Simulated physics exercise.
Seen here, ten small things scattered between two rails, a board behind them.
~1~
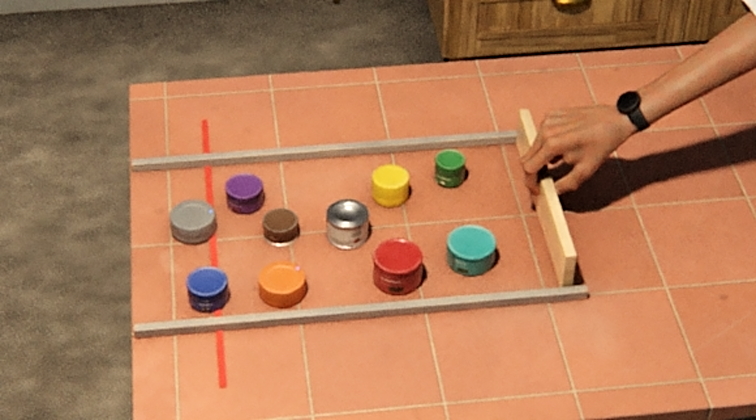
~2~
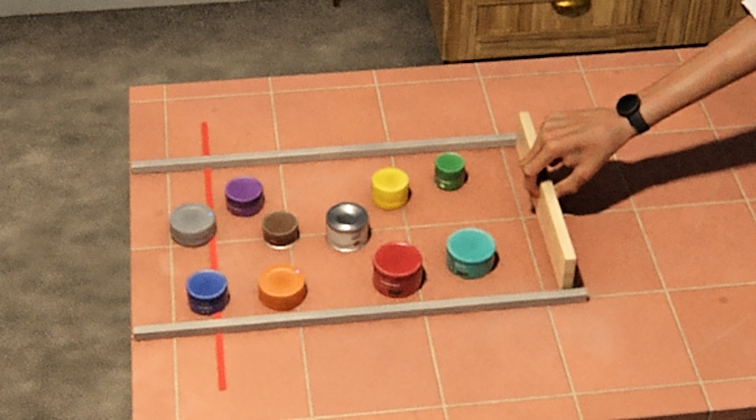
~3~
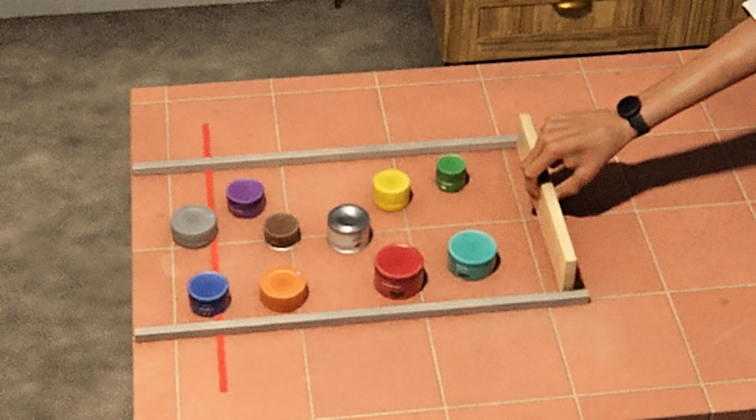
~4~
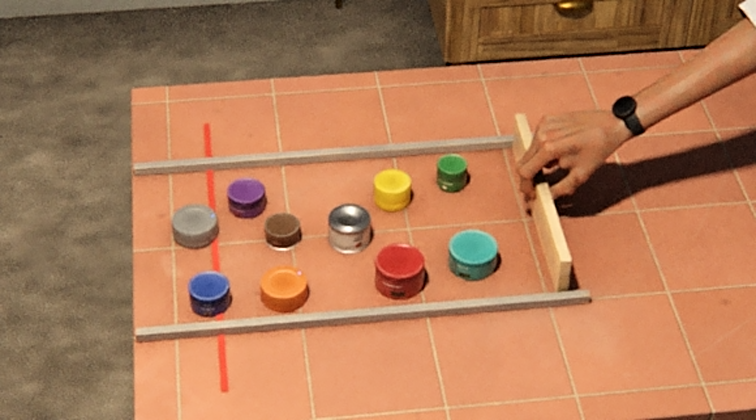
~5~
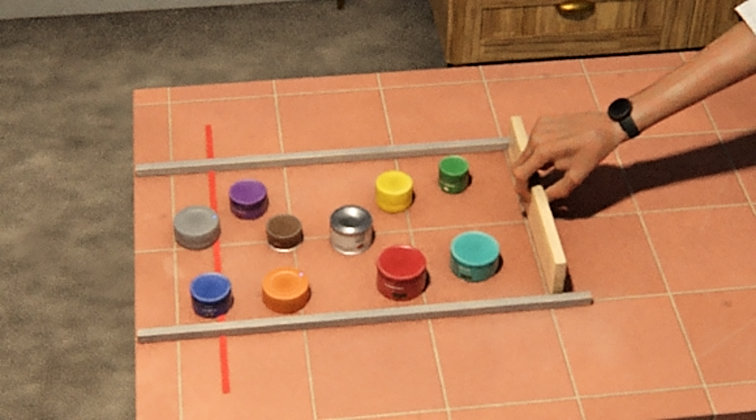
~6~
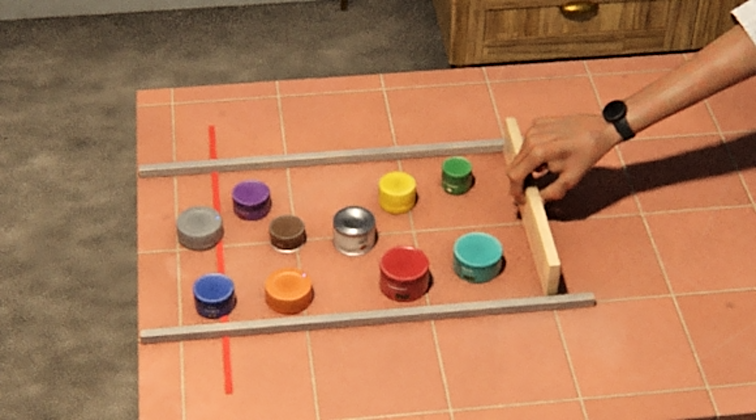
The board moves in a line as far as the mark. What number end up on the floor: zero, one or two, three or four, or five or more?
Here the number that fall off is one or two.
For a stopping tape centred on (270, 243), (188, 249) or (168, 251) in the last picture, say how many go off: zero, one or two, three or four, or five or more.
Taking them in turn, not one; either three or four; five or more.
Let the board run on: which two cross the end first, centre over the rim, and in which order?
In order: The blue tub, then the orange lid.
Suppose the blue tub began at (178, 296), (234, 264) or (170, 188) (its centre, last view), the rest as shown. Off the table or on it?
In turn it goes over; remains up; is kept.
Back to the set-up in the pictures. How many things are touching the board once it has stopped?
It touches 5.
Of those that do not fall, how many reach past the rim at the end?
2 of them.
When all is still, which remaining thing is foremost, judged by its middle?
It is the grey lid.
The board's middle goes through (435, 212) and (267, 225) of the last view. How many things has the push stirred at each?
By then 4, and 10.
A little later, none off yet; grey lid at rest near (200, 228); blue tub at rest near (214, 296); purple tub at rest near (251, 200).
Next, none off yet; grey lid shifted a little near (180, 227); blue tub shifted about its own width near (168, 295); purple tub shifted about its own width near (219, 200).
When it is over, the number that fall off is one or two; down, blue tub.
